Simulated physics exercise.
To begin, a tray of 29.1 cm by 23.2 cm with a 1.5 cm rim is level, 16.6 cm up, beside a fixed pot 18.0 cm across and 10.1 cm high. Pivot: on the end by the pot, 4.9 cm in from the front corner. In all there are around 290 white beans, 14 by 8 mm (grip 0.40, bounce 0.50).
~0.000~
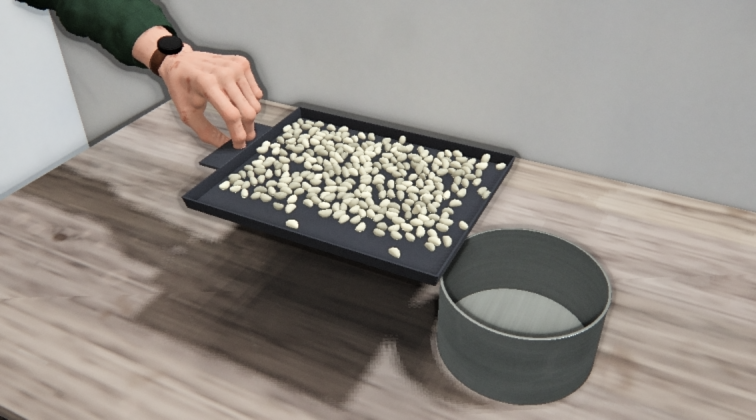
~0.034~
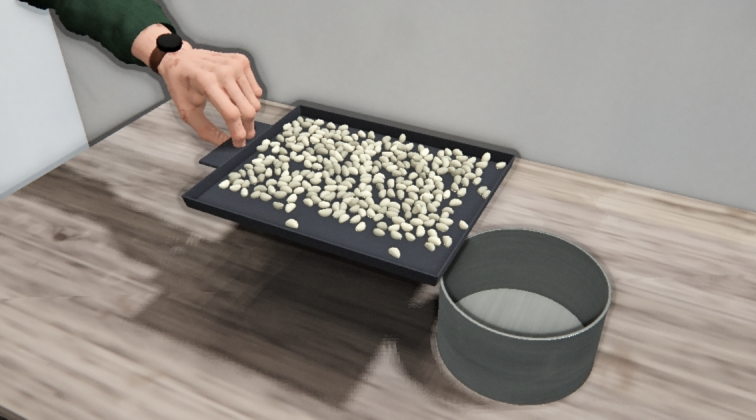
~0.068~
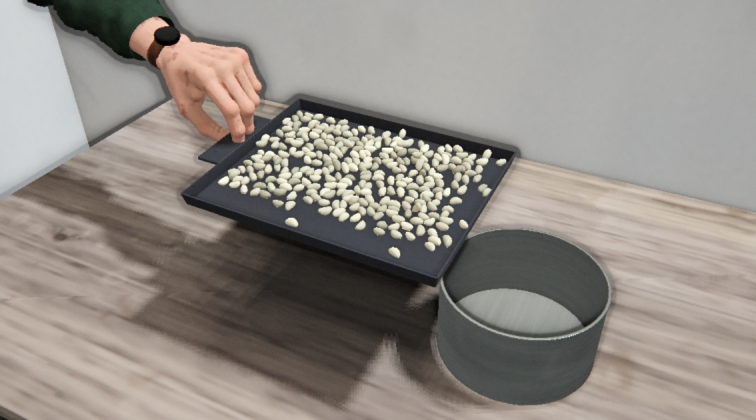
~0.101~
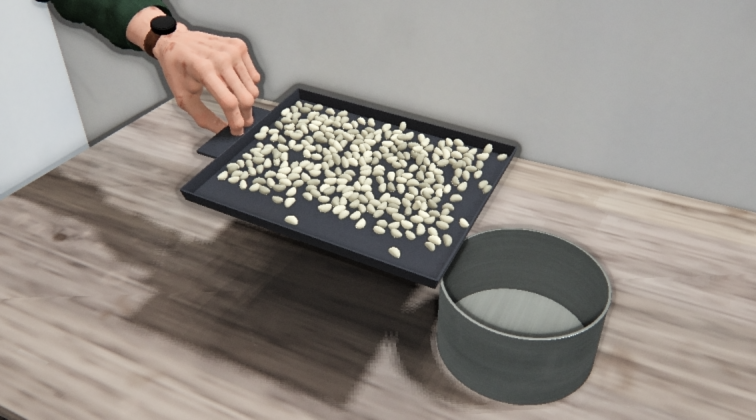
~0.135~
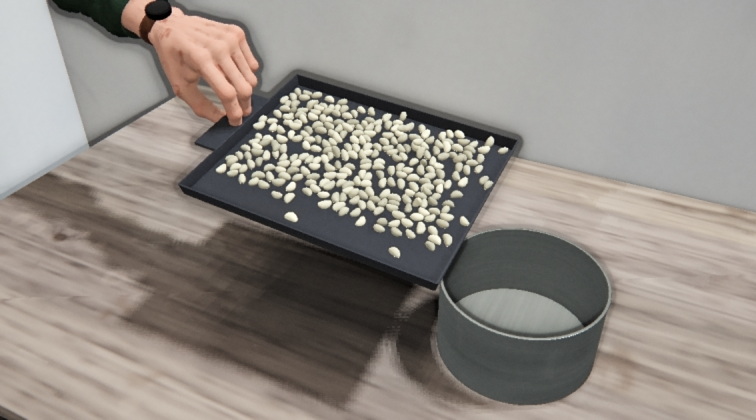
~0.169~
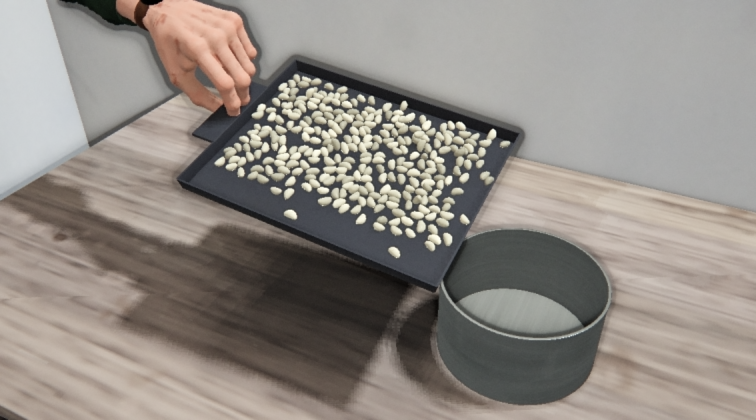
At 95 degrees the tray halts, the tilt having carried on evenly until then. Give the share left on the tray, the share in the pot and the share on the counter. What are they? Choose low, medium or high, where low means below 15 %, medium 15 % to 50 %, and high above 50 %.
Shares - tray: Low, pot: Low, counter: High.
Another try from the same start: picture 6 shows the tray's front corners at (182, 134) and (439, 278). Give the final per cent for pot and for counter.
The pot gets 70 and the counter 30.
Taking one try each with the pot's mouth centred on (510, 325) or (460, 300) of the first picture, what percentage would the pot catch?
That gives roughly 35 per cent and then 55 per cent.
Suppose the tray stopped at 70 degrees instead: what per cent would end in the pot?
In that case some 0 per cent.
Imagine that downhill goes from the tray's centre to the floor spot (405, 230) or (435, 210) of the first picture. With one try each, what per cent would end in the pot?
Roughly 15 per cent on the first try and 70 per cent on the second.
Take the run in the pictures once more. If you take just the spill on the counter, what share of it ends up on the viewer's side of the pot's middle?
About 100 percent of the spill.
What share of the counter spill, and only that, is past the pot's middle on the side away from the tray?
About 30 per cent.
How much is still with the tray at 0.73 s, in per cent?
About 40% of the load.
Then, at 0.50 s, tilt 53 degrees; the tray holds 100 %, the pot 0 %.
Then, at 0.73 s, tilt 80 degrees; the tray holds 40 %, the pot 0 %.
After 1.06 s, tilt 95 degrees; the tray holds 0 %, the pot 0 %.
By 2.5 s all is still; tray 0 %, pot 0 %, counter 100 %.
